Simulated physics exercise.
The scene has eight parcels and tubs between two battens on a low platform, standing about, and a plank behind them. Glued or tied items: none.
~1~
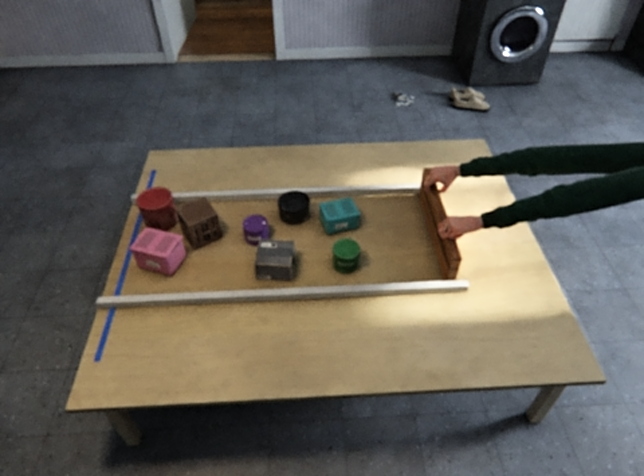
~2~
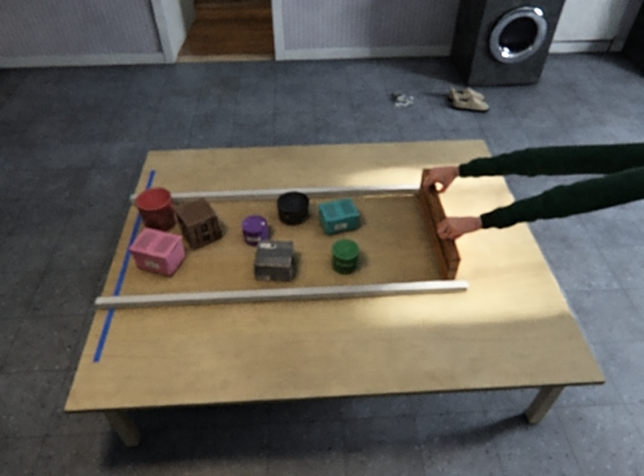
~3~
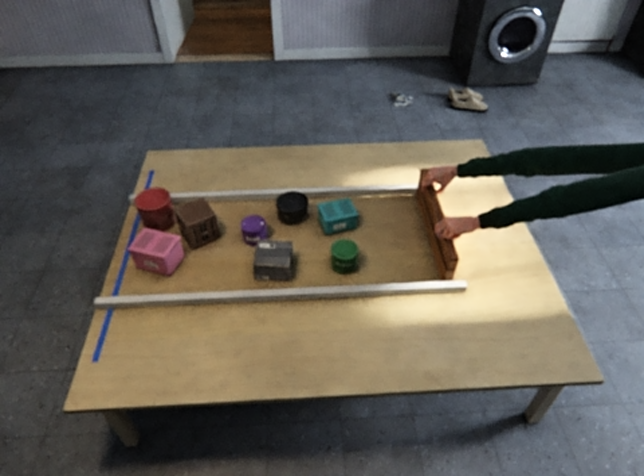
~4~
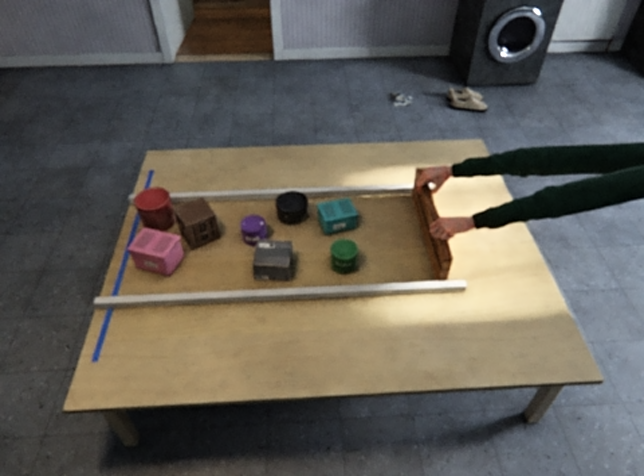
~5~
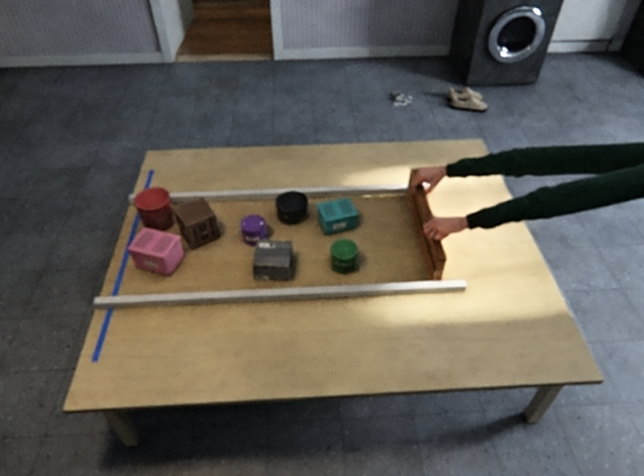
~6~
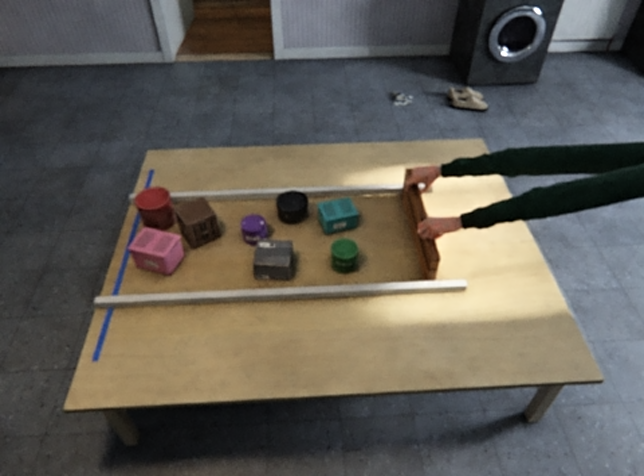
On a low wooden platform in a grey-floored room, eight small tubs and boxes stand scattered between two pale battens, with a blue tape line at the left. From the right, two dark-sleeved arms hold an upright plank and slide it slightly leftward, while the objects stay in place, untouched.
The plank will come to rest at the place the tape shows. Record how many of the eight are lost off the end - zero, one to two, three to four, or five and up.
Lost off the end: Five and up.
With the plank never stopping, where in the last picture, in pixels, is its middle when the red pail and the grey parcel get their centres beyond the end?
The middle sits near (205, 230) for the first and near (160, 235) for the other.
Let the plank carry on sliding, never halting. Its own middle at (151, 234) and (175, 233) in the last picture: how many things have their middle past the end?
5 and 2 past the end.
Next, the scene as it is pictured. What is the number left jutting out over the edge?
Tally: 1.
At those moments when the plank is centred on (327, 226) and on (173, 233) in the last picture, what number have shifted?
At the first spot the count is 3, and at the second it is 8.
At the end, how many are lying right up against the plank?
1 touch it.
Soon after, none off yet; red pail at rest near (156, 210); pink tote at rest near (158, 252); brown crate at rest near (198, 223).
Then, none off yet; red pail at rest near (156, 210); pink tote at rest near (158, 252); brown crate moved a little near (188, 227).
Further on, none off yet; red pail tipped well over near (98, 219); pink tote tipped a little near (97, 251); brown crate moved well along near (137, 232).
At rest, the number that fall off is five or more; fallen, green pail, turquoise tote, black pail, grey parcel, brown crate, pink tote and red pail.
